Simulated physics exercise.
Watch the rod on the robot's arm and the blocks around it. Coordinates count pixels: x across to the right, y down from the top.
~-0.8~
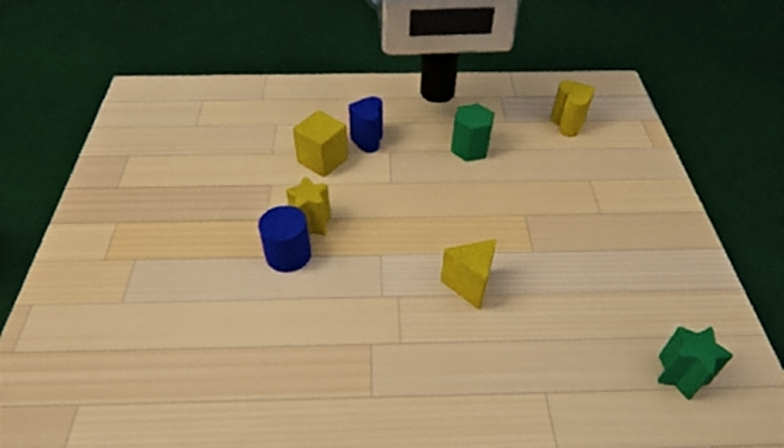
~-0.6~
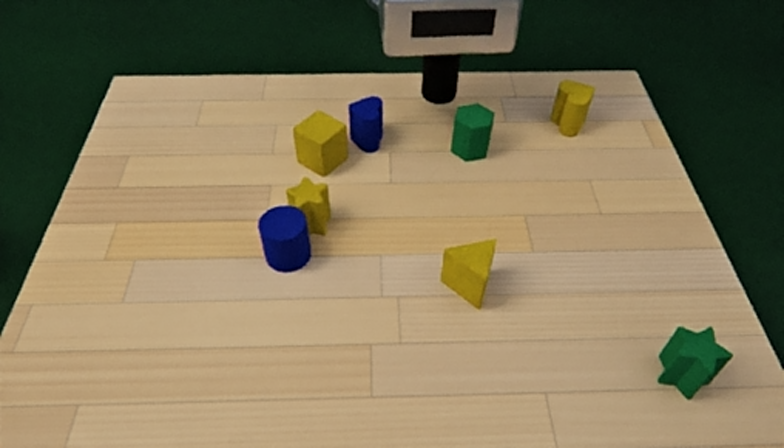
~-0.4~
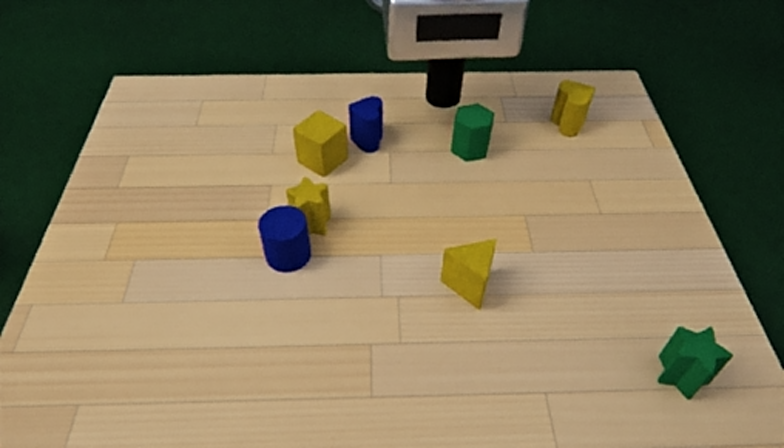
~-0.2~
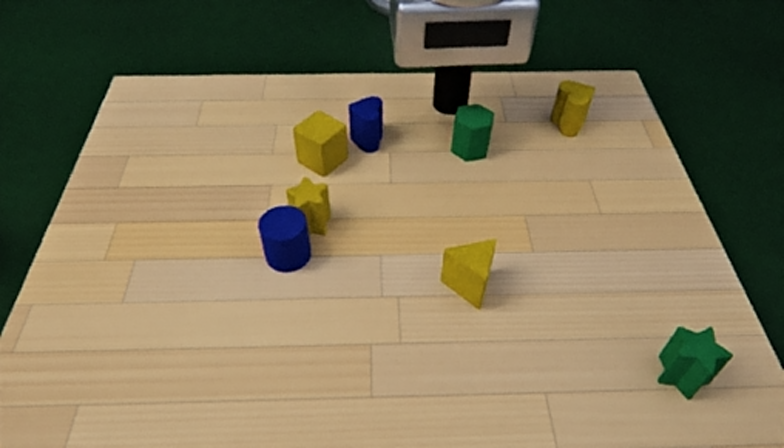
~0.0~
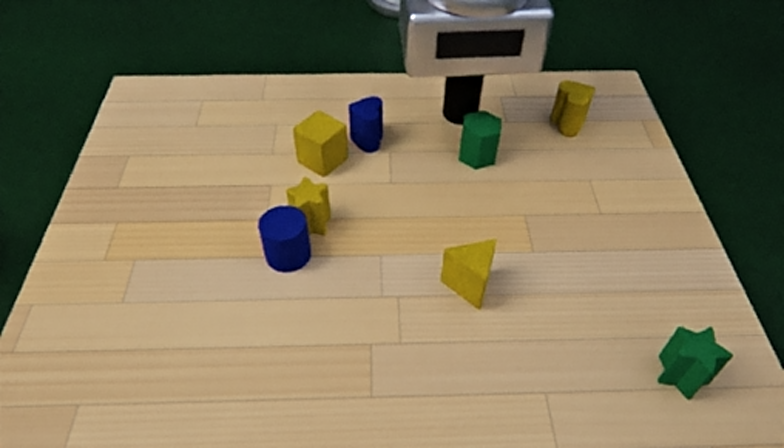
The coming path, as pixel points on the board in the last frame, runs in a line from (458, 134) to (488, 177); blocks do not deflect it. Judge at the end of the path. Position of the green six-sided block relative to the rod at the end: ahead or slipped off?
Pushed along.
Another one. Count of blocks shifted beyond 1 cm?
That push would leave one block displaced by more than about 1 cm.
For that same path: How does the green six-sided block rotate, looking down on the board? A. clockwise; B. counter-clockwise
Answer: B.
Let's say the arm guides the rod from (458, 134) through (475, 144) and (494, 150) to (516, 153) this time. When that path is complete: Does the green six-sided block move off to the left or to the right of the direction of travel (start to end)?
Side: Right.
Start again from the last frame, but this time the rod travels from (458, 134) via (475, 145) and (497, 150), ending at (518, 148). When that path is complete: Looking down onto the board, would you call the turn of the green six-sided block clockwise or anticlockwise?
From the top, the block rotates clockwise.
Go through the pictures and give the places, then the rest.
Rod's lower end at (437, 93); blue heart at (367, 107); green six-sided block at (475, 115), in the first picture.
Rod at (439, 94); blocks still, in the second picture.
Rod at (443, 98); blocks still, in the third picture.
Rod at (450, 104); blocks still, in the fourth picture.
Rod at (460, 114); blue heart at (367, 107); green six-sided block at (483, 122), in the fifth picture.
What follows on the original path. Halfway along, rod at (475, 134); green six-sided block at (503, 143), turned 15° anticlockwise.
At the end, rod at (491, 156); blue heart still; green six-sided block at (524, 164), turned 30° anticlockwise.
